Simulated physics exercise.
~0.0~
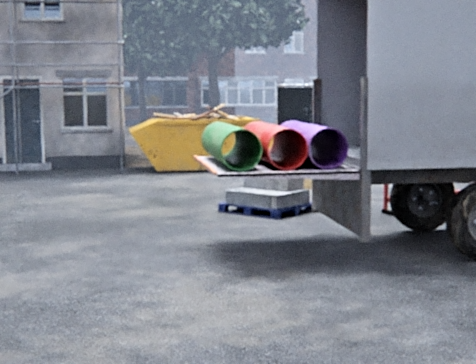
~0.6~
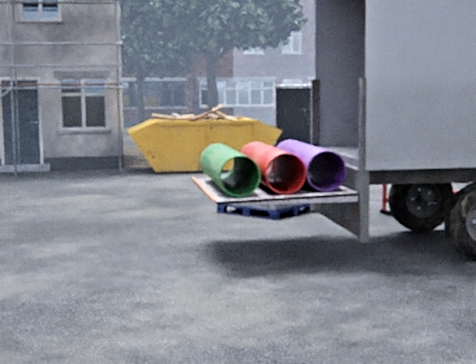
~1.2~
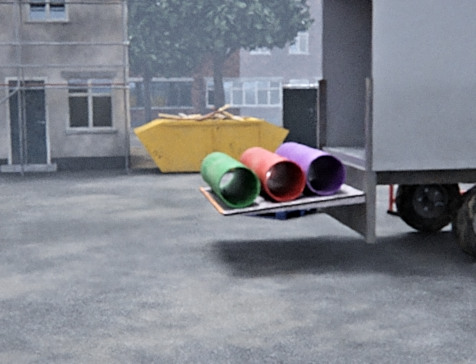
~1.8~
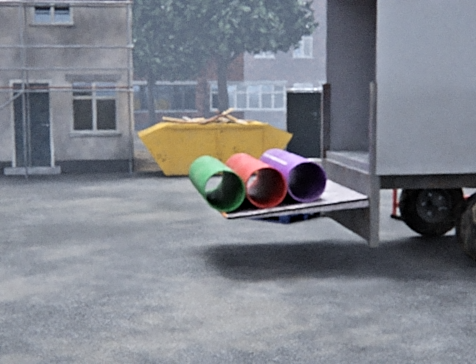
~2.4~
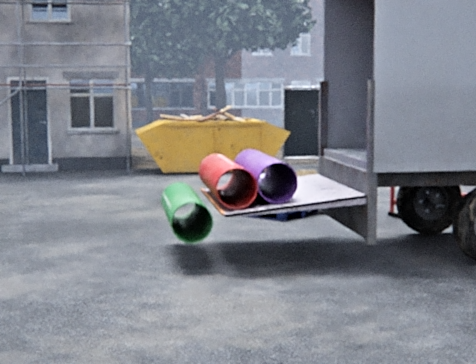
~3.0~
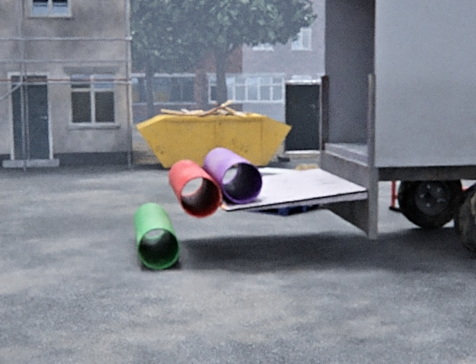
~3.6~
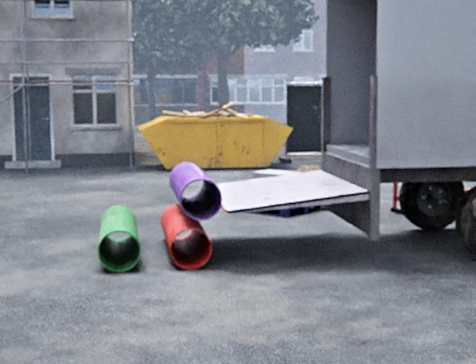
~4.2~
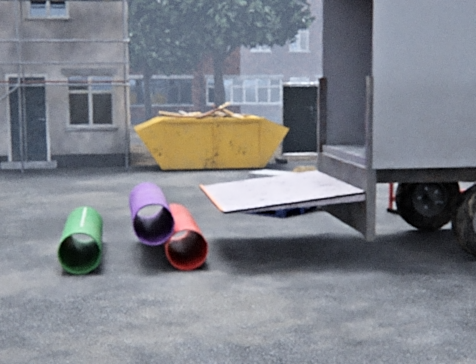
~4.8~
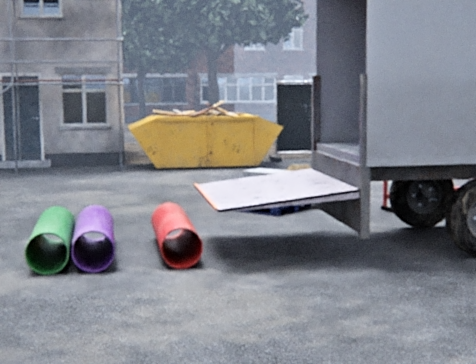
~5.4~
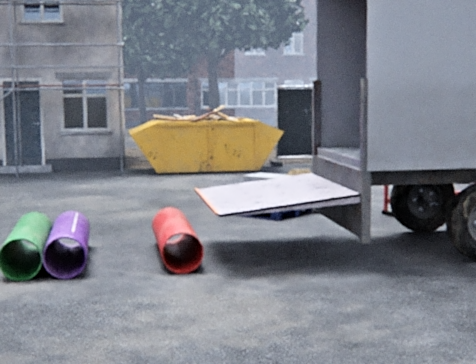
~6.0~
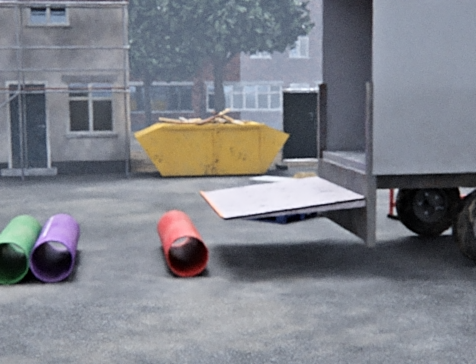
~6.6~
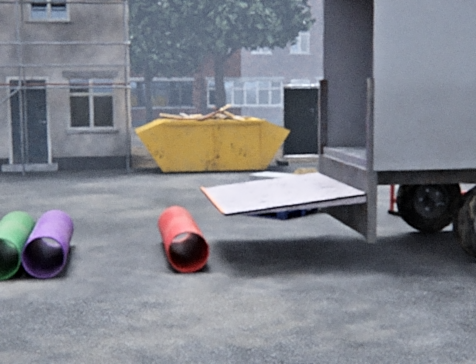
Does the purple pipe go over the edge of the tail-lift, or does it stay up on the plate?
It goes over the left edge after the green and red pipes, drops to the ground and ends up beside the green one.
